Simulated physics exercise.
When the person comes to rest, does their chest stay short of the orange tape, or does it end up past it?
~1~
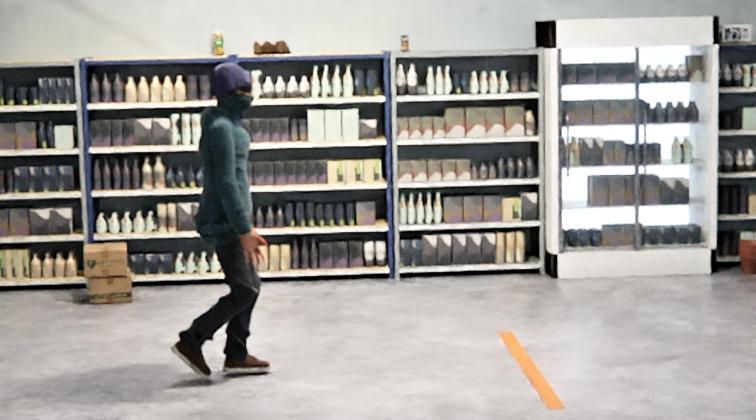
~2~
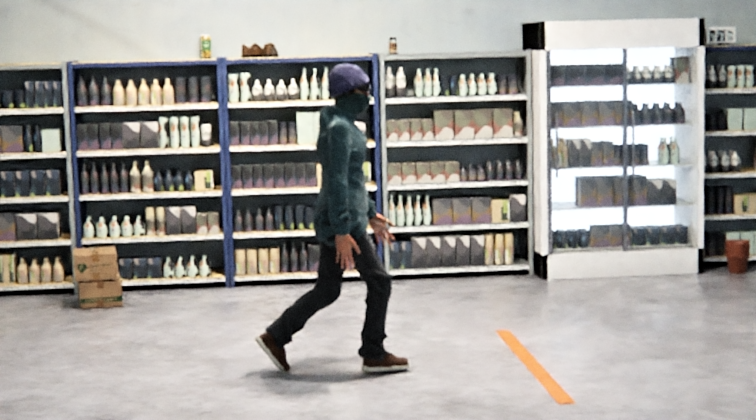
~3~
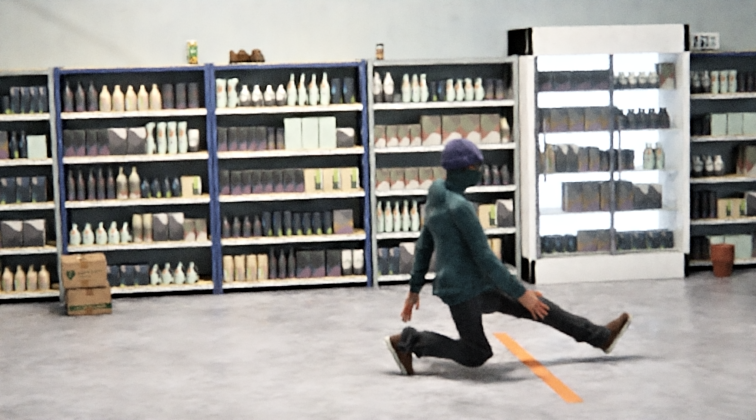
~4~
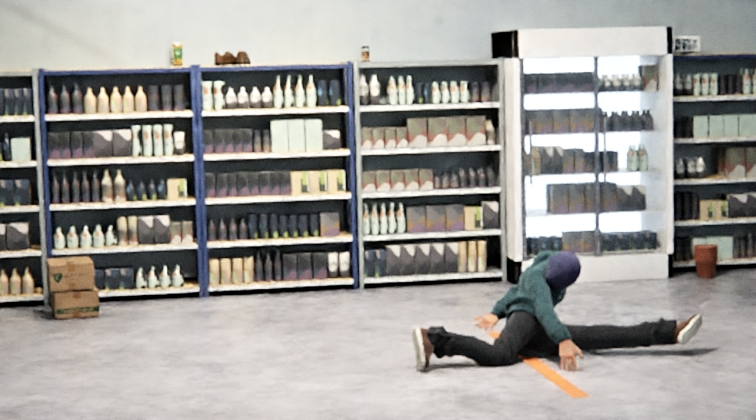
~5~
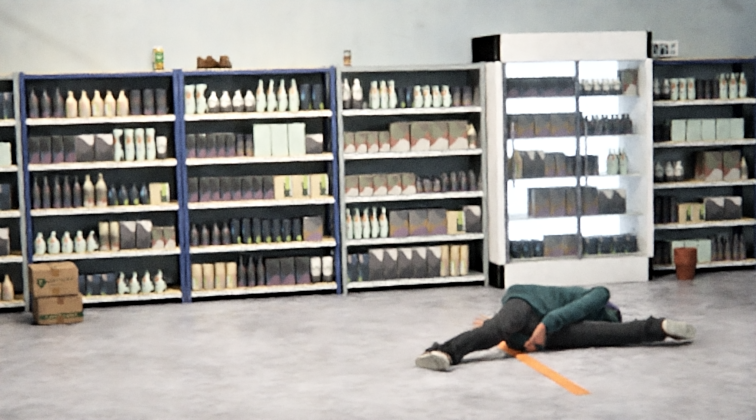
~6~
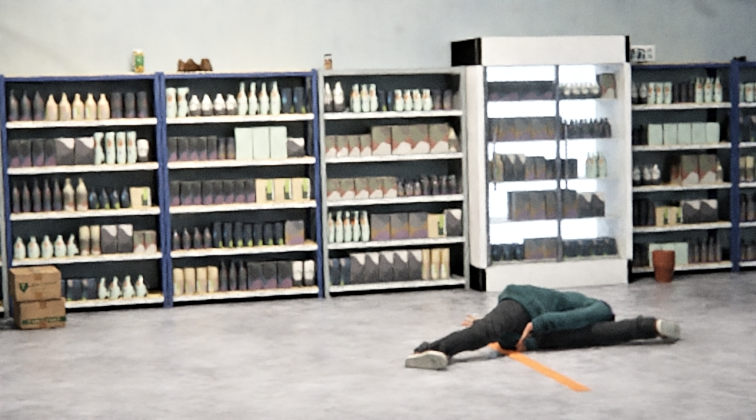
The person's chest ends up past the orange tape as they lie on the floor.
